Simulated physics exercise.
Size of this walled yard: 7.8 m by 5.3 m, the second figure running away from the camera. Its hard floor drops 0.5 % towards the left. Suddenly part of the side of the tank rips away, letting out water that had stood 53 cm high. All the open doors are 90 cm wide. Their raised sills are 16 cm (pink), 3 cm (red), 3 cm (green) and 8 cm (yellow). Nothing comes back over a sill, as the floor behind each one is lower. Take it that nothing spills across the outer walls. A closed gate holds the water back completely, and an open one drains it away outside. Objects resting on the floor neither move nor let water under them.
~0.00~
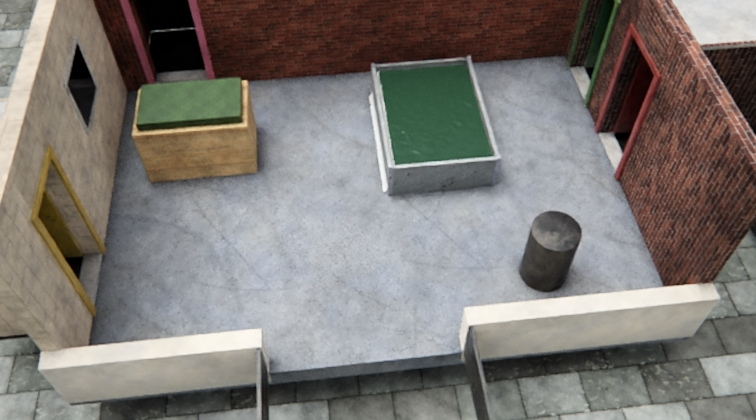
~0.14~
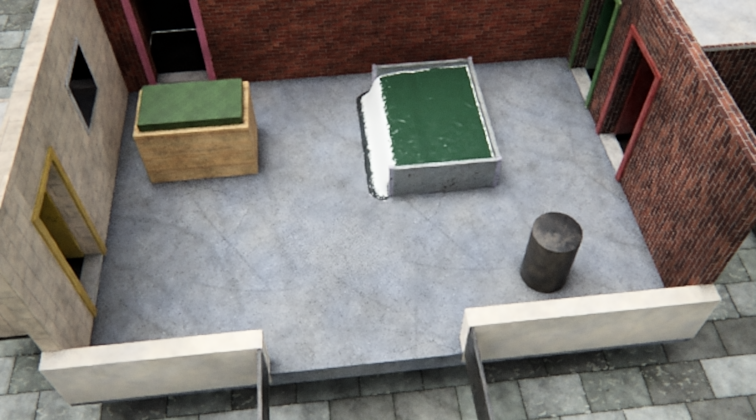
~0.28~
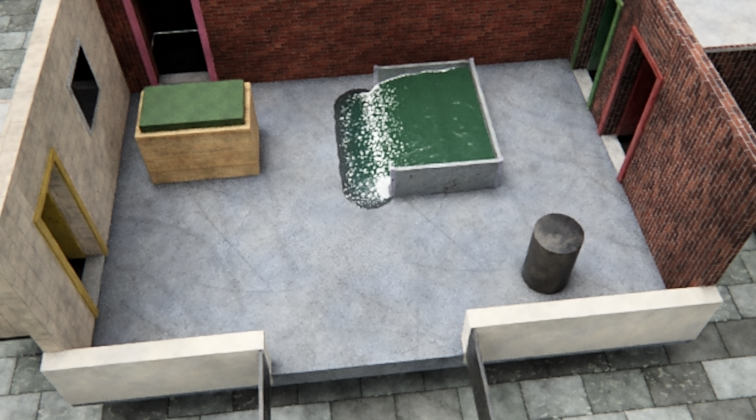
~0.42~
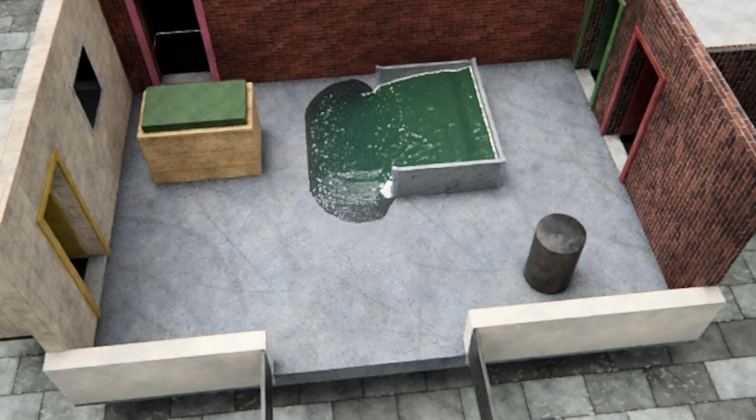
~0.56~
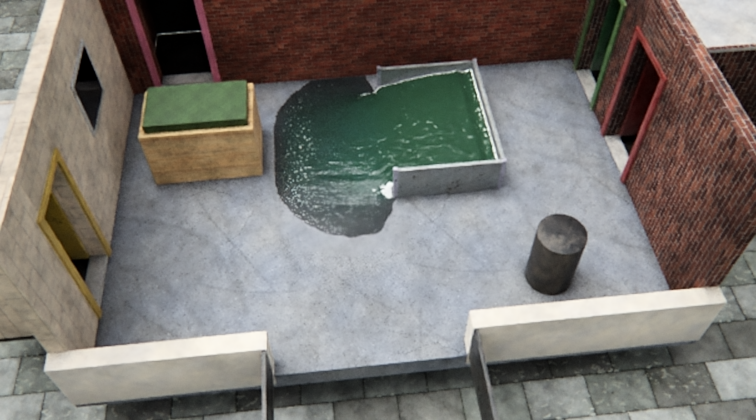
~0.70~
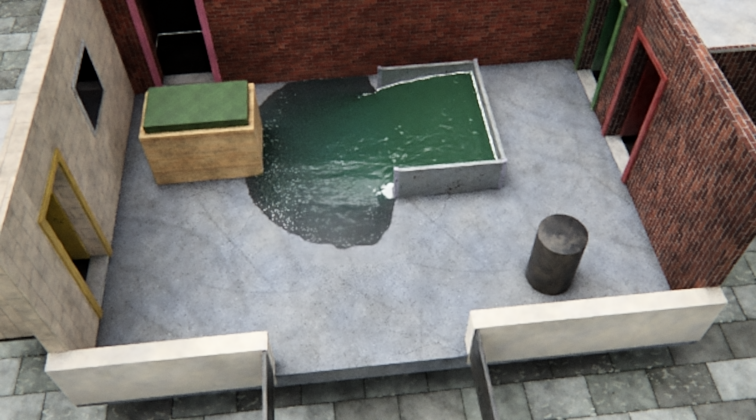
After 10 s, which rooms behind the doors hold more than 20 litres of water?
At the pink door it looks set to land under the limit; at the red door it looks set to land under the limit; at the green door it looks set to land under the limit; at the yellow door it looks set to land over the limit.
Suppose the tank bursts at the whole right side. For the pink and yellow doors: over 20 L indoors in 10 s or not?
Checking each door against the limit: Pink does not exceed it, yellow does not exceed it.
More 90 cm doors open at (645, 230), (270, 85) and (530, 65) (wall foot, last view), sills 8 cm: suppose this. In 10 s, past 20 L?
Door 1: Lower; door 2: Higher; door 3: Lower.
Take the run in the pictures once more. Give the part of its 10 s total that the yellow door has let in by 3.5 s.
By then it's near 40% of the total.
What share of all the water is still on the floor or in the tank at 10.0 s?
Roughly 84 in a hundred.
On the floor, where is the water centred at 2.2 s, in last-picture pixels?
Its balance point lies near (305, 154).
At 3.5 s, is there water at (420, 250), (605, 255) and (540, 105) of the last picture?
In that order: Not reached, still dry, still dry.
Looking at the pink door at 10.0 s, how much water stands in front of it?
About 5.5 cm.
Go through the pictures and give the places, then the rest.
In the first frame, still water, 53 cm deep, in the tank at (432, 113).
In the second frame, water pours out at (384, 132) and has run 1.1 m, to (381, 195); typically 10 cm deep outside, 53 cm at the tank's back.
In the third frame, the front is at (364, 204), 1.3 m from the gap at (385, 136); 1.4 m2 of floor is under water; 53 cm left at the back of the tank.
In the fourth frame, the front is at (347, 215), 1.6 m from the gap at (388, 136); 3.0 m2 of floor is under water; 50 cm left at the back of the tank.
In the fifth frame, the front is at (300, 211), 1.9 m from the gap at (388, 137); 4.7 m2 of floor is under water; 44 cm left at the back of the tank.
In the sixth frame, water pours out at (389, 138) and has run 2.3 m, to (256, 193); typically 6 cm deep outside, 45 cm at the tank's back.
After 1.4 s water covers 30 % of the floor and is deepest (36 cm) near (271, 155); pink door 4 cm at the sill, 0 L in, red door not reached, green door not reached, yellow door not reached.
After 2.2 s water covers 40 % of the floor and is deepest (34 cm) near (135, 99); pink door 15 cm at the sill, 0 L in, red door not reached, green door not reached, yellow door 16 cm at the sill, 2 L in.
After 3.5 s water covers 45 % of the floor and is deepest (24 cm) near (94, 364); pink door 11 cm at the sill, 1 L in, red door not reached, green door not reached, yellow door 13 cm at the sill, 39 L in.
After 6.0 s water covers 60 % of the floor and is deepest (14 cm) near (92, 377); pink door 11 cm at the sill, 2 L in, red door not reached, green door not reached, yellow door 13 cm at the sill, 77 L in.
After 10.0 s water covers 85 % of the floor and is deepest (8 cm) near (119, 203); pink door 6 cm at the sill, 2 L in, red door not reached, green door 2 cm at the sill, 0 L in, yellow door 6 cm at the sill, 96 L in.
